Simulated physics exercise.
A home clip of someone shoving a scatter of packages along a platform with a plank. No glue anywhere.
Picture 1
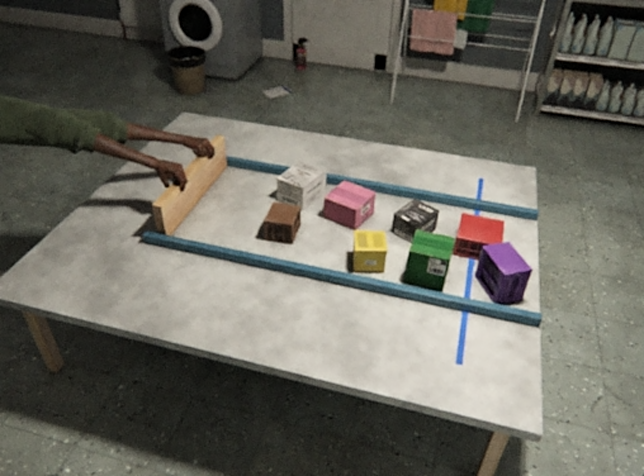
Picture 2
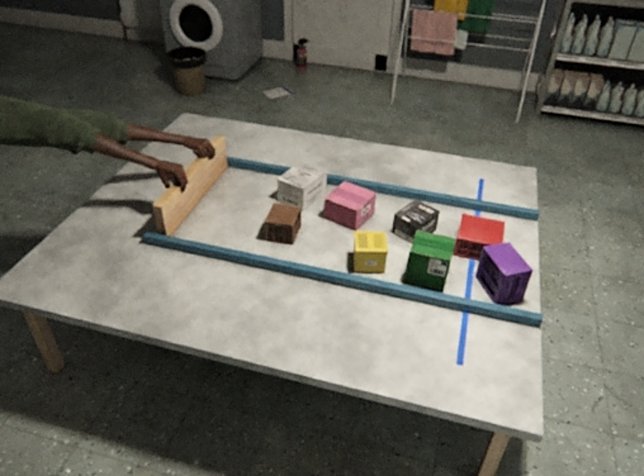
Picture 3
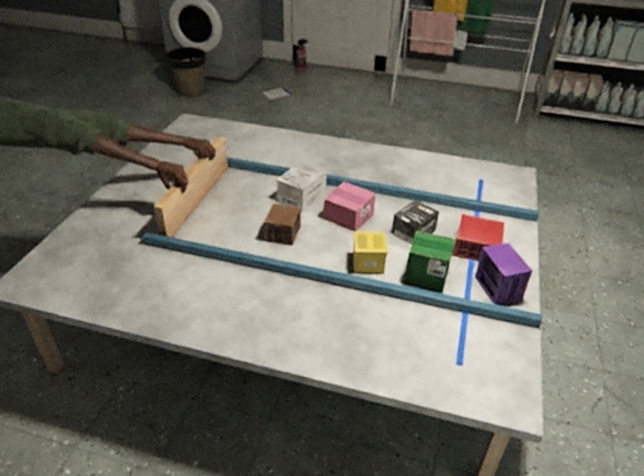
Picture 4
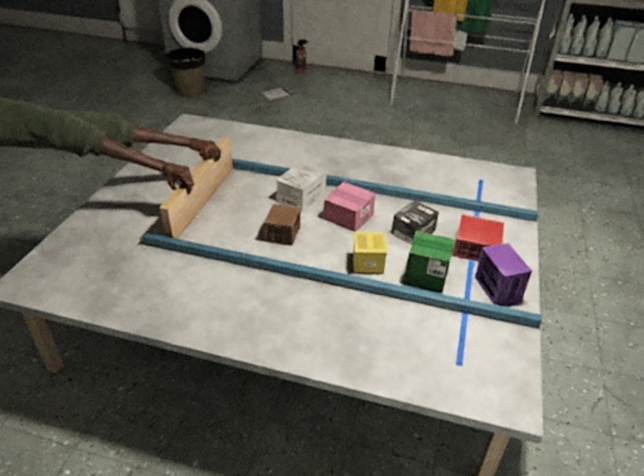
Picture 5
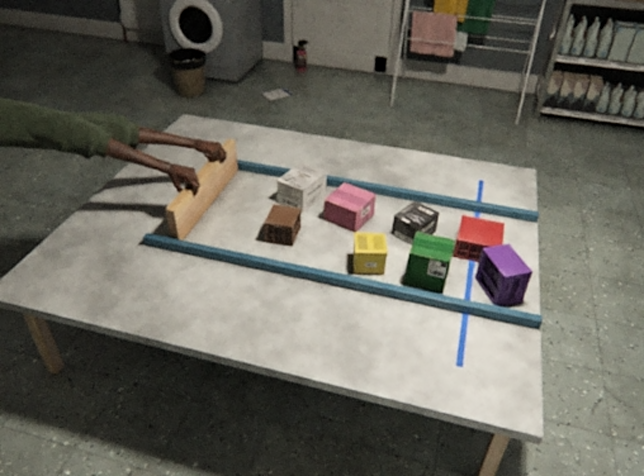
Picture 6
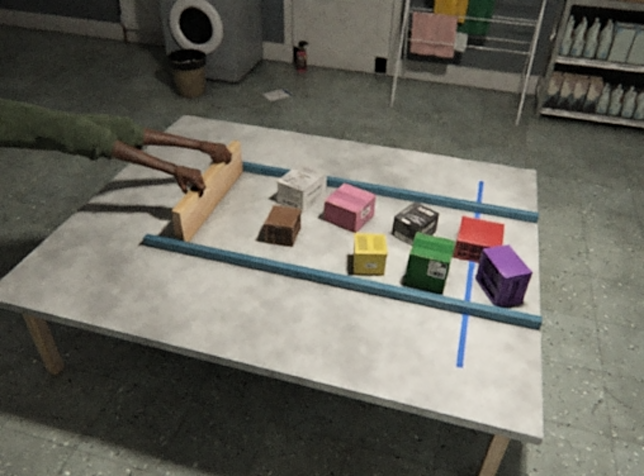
Two hands sliding a wooden plank slightly to the right between blue rails on a table, the scattered coloured boxes staying still.
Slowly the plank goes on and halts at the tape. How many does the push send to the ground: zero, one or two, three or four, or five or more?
In the end the number that fall off is three or four.
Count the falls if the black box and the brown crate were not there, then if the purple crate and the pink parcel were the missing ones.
Fallen: 2, and 2 in the other try.
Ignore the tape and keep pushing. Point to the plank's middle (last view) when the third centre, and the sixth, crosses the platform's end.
First at (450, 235), next at (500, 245).
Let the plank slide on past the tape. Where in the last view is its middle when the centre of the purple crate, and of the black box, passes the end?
For the purple crate at (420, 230), for the black box at (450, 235).
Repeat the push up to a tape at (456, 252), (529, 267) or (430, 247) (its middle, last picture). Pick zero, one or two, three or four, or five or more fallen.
In that order: Three to four; five or more; just one or two.
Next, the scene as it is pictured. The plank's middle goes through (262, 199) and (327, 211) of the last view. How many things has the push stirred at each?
The counts are 0 and 4.
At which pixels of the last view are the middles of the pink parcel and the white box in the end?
Near (526, 250) and (496, 221).
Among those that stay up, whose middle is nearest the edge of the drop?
That is the pink parcel.
A little later, none off yet; purple crate at rest near (503, 276); red crate at rest near (479, 241); green parcel at rest near (430, 263).
Next, none off yet; purple crate at rest near (503, 276); red crate shifted about its own width near (508, 248); green parcel shifted a little near (453, 270).
When it is over, the number that fall off is three or four; down, black box, green parcel, red crate and purple crate.
